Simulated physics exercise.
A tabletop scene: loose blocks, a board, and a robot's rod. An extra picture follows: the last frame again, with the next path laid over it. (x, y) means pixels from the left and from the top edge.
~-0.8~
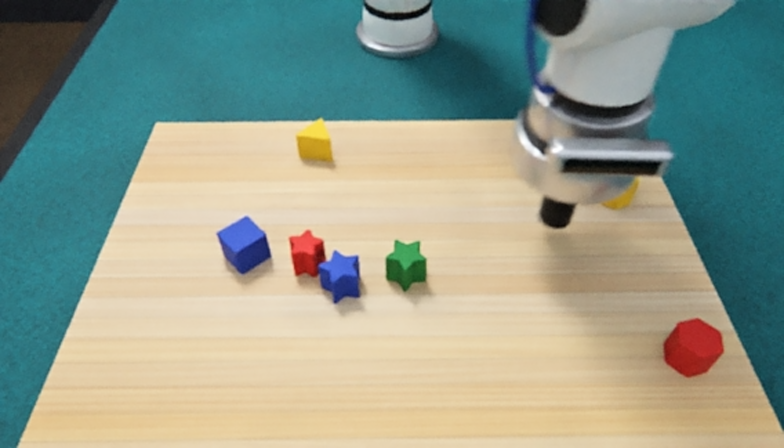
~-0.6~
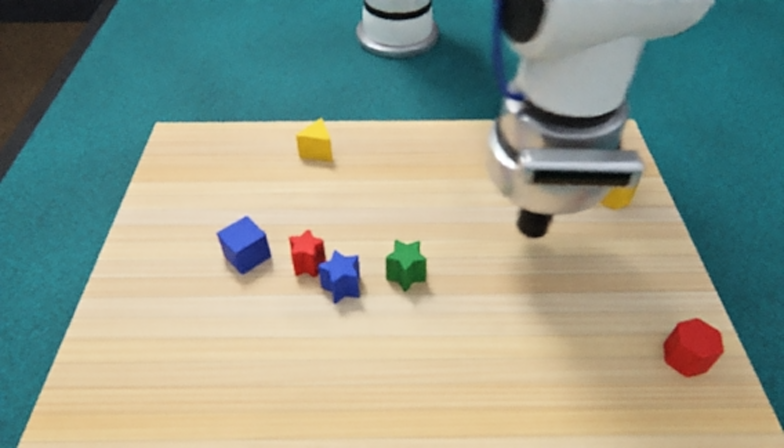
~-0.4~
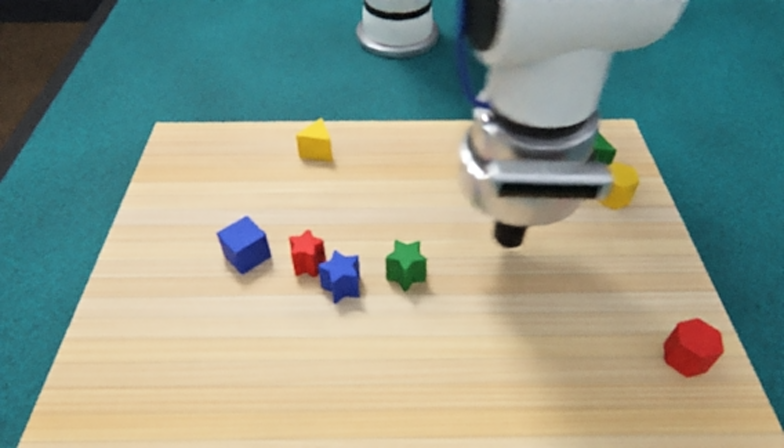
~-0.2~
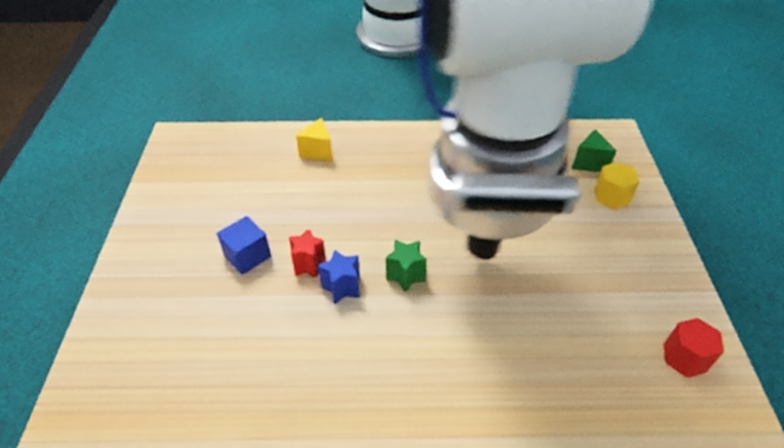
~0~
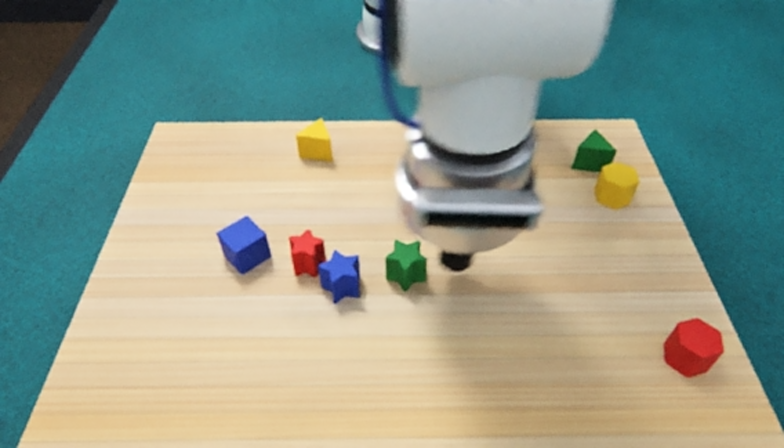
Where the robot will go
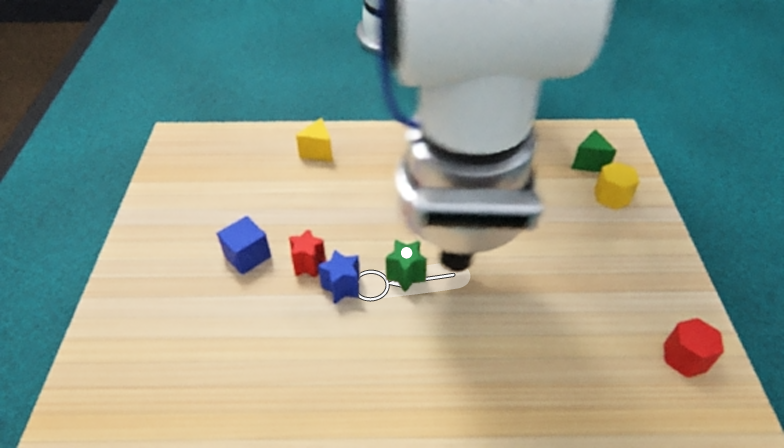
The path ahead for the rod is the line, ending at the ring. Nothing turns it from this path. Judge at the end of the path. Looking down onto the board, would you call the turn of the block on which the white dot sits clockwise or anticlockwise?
Clockwise.
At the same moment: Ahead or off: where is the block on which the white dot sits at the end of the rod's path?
Most likely the block on which the white dot sits stays ahead.
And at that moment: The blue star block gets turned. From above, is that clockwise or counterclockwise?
That block twists counter-clockwise.
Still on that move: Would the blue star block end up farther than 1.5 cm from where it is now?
I expect so.
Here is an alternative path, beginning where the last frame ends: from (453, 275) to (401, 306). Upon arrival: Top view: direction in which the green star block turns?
Its rotation is clockwise.
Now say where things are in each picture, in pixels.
Rod's lower end at (554, 219); red star block at (305, 242); blue star block at (340, 265); green star block at (407, 253), in the first picture.
Rod at (532, 228); blocks still, in the second picture.
Rod at (508, 237); blocks still, in the third picture.
Rod at (483, 248); blocks still, in the fourth picture.
Rod at (455, 260); red star block at (305, 242); blue star block at (340, 265); green star block at (407, 253), in the fifth picture.
Drawn move, in a line from (453, 275) to (371, 285); the dot is on the green star block.
The first path, step by step. Halfway along, rod at (412, 266); green star block at (381, 255), turned 20° clockwise.
At the end, rod at (370, 271); red star block at (296, 245), turned 40° clockwise; blue star block at (314, 266), turned 30° anticlockwise; green star block at (343, 250), turned 45° clockwise.
